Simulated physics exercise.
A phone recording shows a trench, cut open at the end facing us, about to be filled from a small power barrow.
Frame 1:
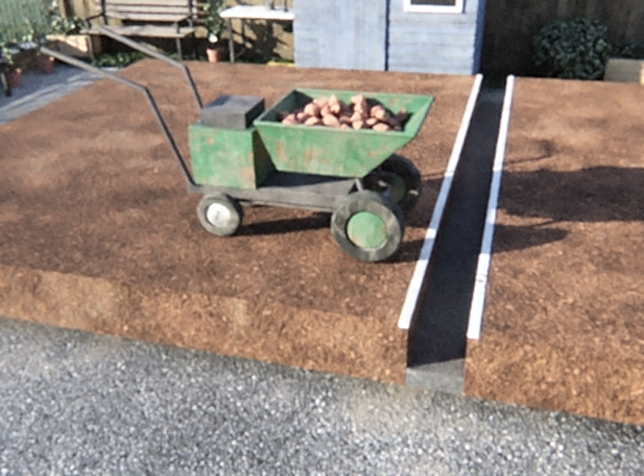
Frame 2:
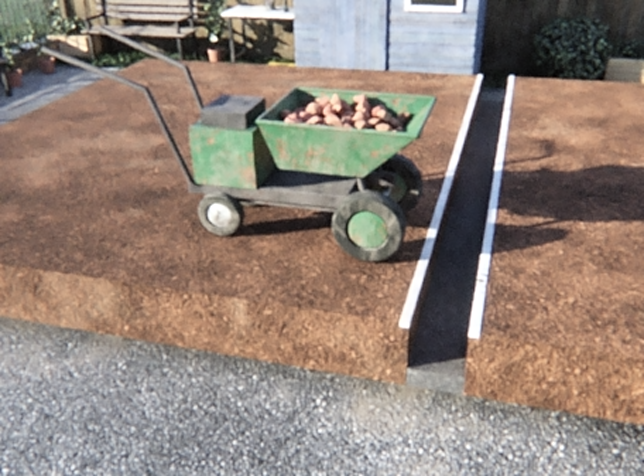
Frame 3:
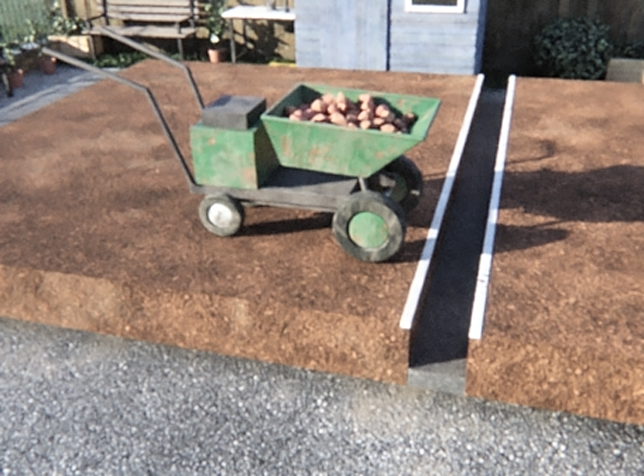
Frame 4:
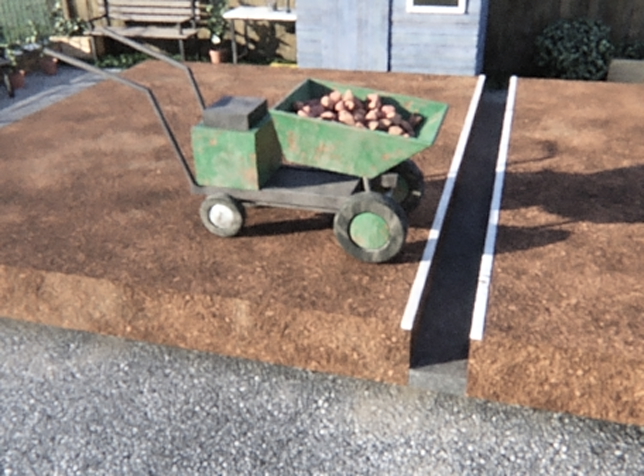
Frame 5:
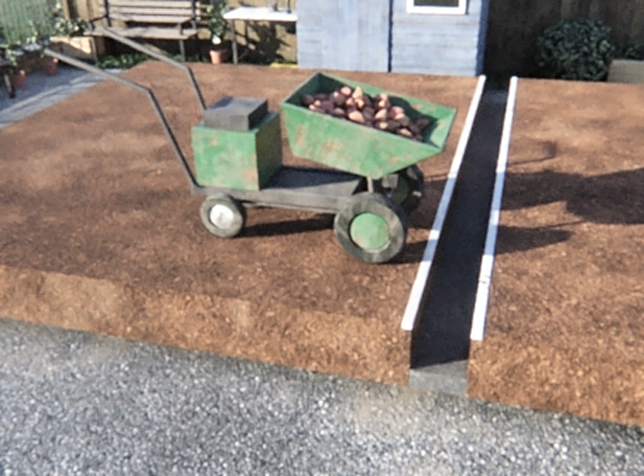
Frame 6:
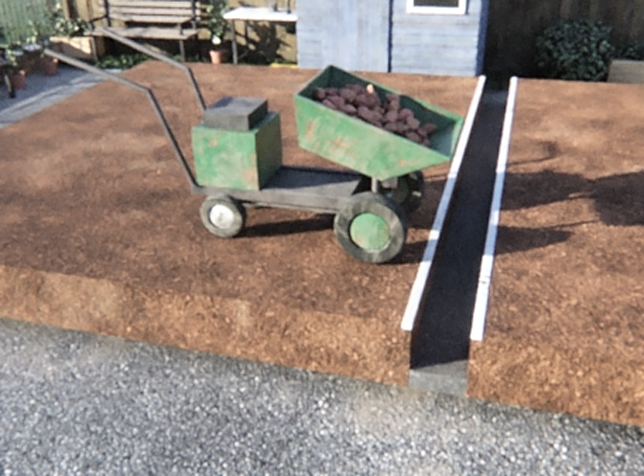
In the video, a green powered barrow loaded with reddish-brown lumps stands on brown ground to the left of a narrow, white-edged trench. Its skip gradually tilts forward to the right, the rear rising while the wheels stay in place.
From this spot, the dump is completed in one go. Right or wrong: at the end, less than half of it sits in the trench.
Right.
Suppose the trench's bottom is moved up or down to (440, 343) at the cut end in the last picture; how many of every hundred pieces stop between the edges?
I'd guess about 0 %.
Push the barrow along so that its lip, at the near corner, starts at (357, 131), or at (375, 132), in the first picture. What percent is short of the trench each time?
The first spot yields roughly 0 percent, the second roughly 0 percent.
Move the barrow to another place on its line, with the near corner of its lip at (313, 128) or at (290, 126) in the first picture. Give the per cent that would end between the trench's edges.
First spot: About 60 percent; second spot: About 40 percent.
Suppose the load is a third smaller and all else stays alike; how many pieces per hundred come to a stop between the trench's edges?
Roughly 0 %.
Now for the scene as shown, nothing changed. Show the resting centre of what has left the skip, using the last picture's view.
(536, 251).
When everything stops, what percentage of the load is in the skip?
Roughly 15 per cent.
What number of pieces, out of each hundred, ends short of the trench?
My estimate is around 0 percent.
Soon after the last picture, skip tipped steeply; all in the skip.
A little later, skip tipped right over; about two thirds in the skip; about a third beyond it; a stray few falling.
Later still, skip tipped right over; about a quarter in the skip; a stray few in or heaped over the trench; most beyond it.
By the end, skip tipped right over; about a quarter in the skip; a stray few in or heaped over the trench; most beyond it.
